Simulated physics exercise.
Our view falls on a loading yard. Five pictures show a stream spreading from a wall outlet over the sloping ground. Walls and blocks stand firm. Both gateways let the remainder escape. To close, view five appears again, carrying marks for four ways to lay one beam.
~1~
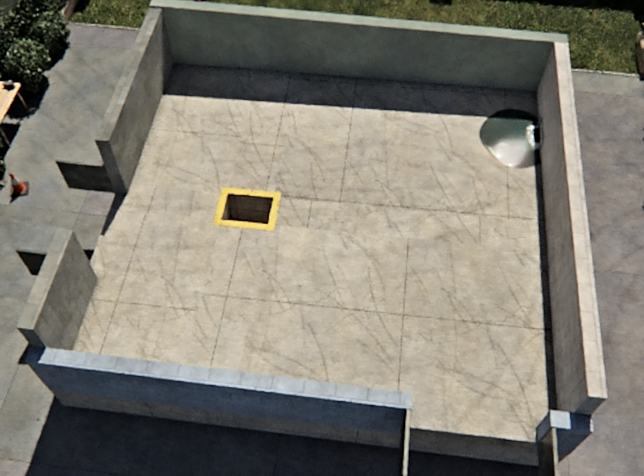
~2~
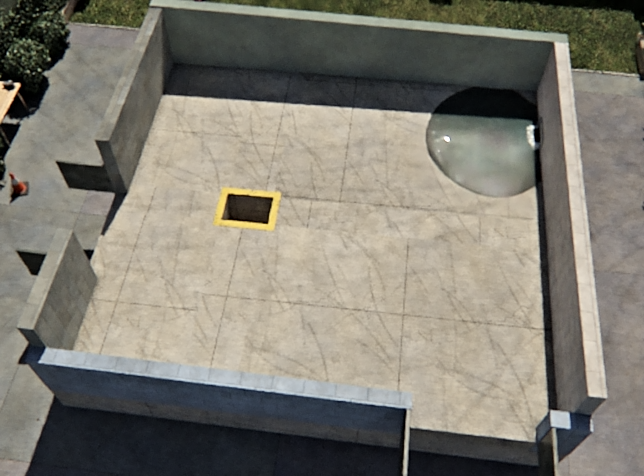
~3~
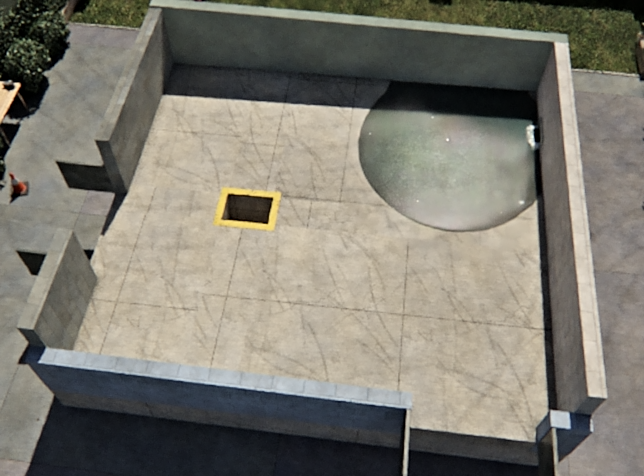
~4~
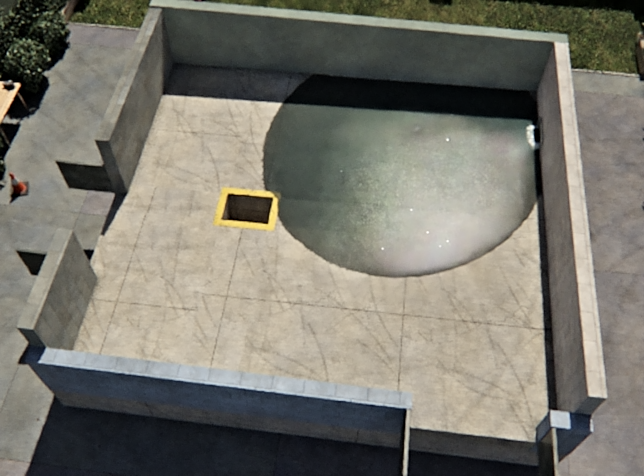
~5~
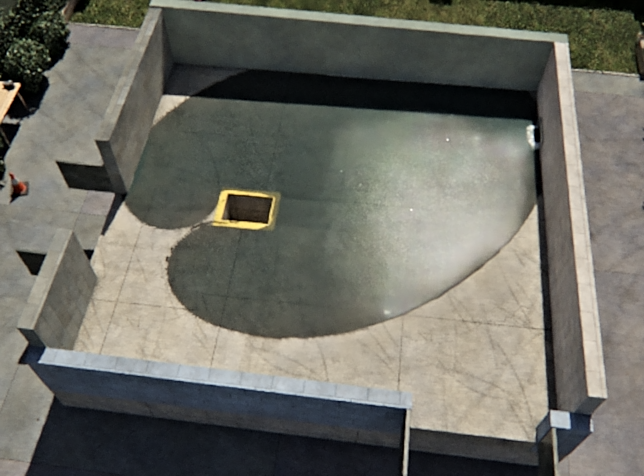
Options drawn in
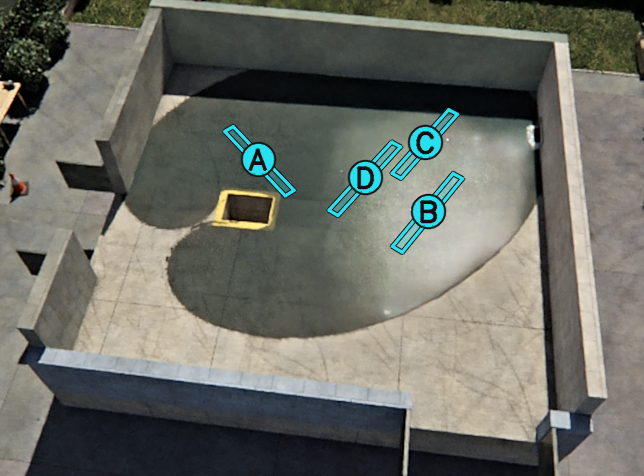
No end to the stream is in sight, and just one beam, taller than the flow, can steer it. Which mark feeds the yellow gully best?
Best: B.
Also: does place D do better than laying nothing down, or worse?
It is worse.
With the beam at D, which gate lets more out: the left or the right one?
The left one.
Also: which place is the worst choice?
The answer is D.
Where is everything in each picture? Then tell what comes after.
In the first picture, outfall at (541, 134); yellow gully at (248, 209); open gate at (113, 234); open gate at (471, 419); front seen at (487, 134), 2 % of the ground wet; yellow gully still dry.
In the second picture, front seen at (431, 127), 9 % of the ground wet; yellow gully still dry.
In the third picture, front seen at (363, 148), 20 % of the ground wet; yellow gully still dry.
In the fourth picture, front seen at (267, 164), 38 % of the ground wet; yellow gully still dry.
In the fifth picture, front seen at (133, 199), 62 % of the ground wet; yellow gully taking water.
On the marked copy, A from (228, 129) to (289, 193); B from (397, 249) to (457, 176); C from (396, 175) to (453, 112); D from (333, 212) to (396, 144).
For place A, about 14 % of the stream goes into the yellow gully, about 85 % out by the gates.
For place B, about 20 % of the stream goes into the yellow gully, about 79 % out by the gates.
For place C, about 13 % of the stream goes into the yellow gully, about 86 % out by the gates.
For place D, about 10 % of the stream goes into the yellow gully, about 89 % out by the gates.
